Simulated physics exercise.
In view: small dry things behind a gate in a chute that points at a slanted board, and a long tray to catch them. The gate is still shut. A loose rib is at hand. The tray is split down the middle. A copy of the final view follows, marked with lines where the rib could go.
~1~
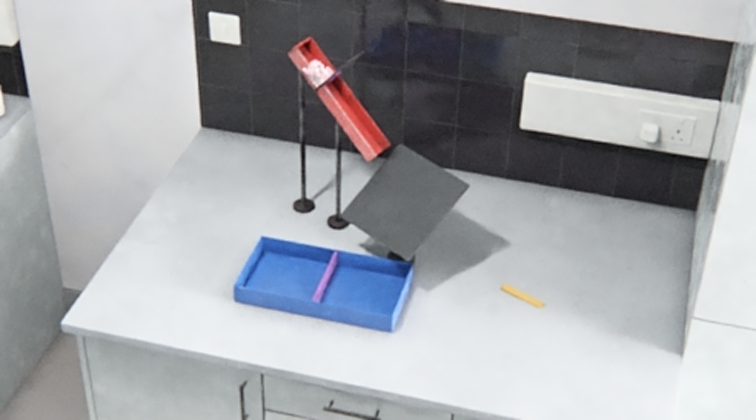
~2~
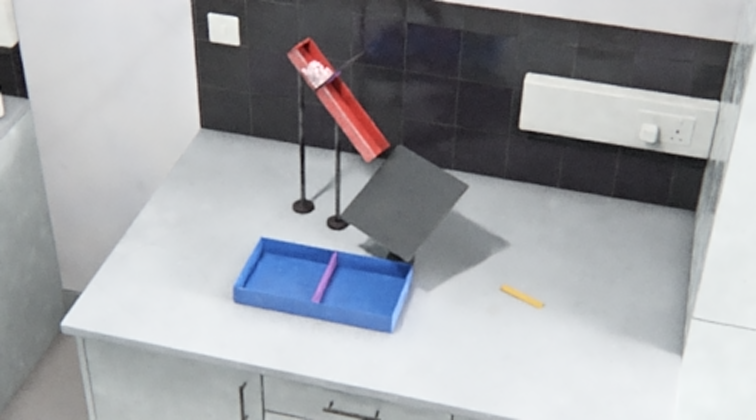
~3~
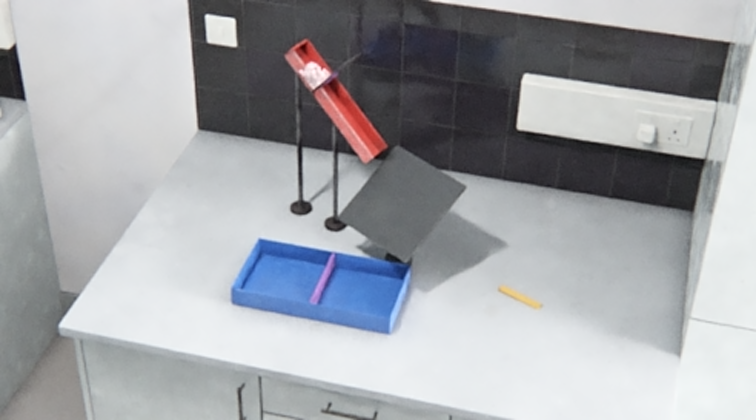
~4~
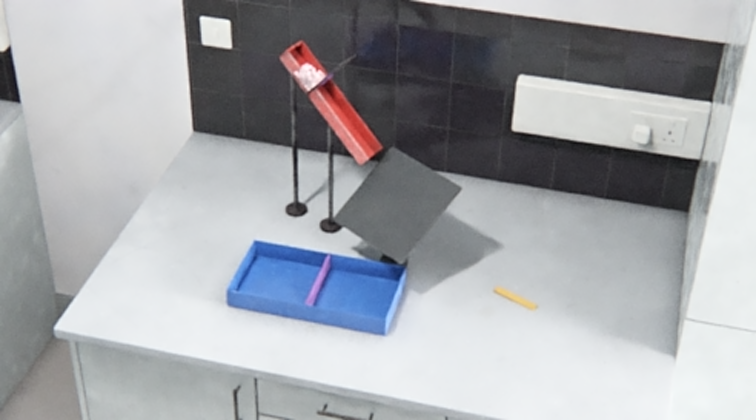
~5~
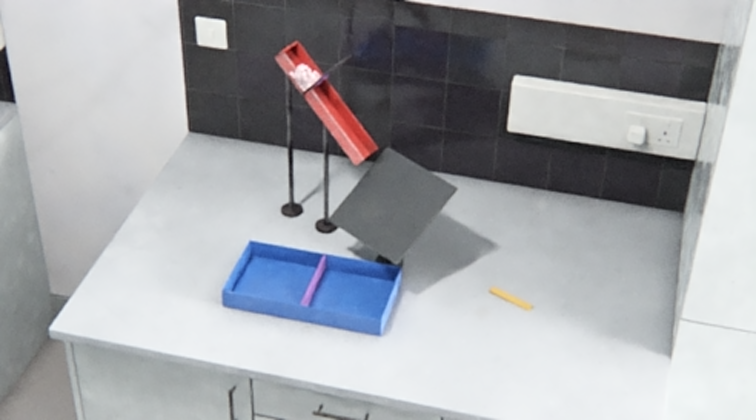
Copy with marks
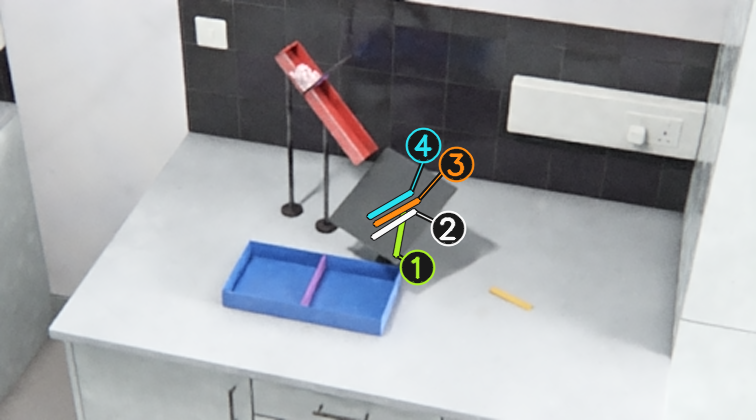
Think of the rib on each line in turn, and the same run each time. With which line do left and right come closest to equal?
Choose 4.
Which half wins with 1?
Right.
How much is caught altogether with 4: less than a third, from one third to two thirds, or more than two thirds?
More than two thirds.
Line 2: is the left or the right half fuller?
Right.
On the marked copy, line 1 from (403, 212) to (396, 254); line 2 from (414, 211) to (373, 237); line 3 from (417, 200) to (376, 223); line 4 from (410, 192) to (370, 216).
For line 1, of what is caught, a stray few in the left half, nearly all in the right.
For line 2, of what is caught, a small part in the left half, most in the right.
For line 3, of what is caught, a small part in the left half, most in the right.
For line 4, of what is caught, about two thirds in the left half, about a third in the right.
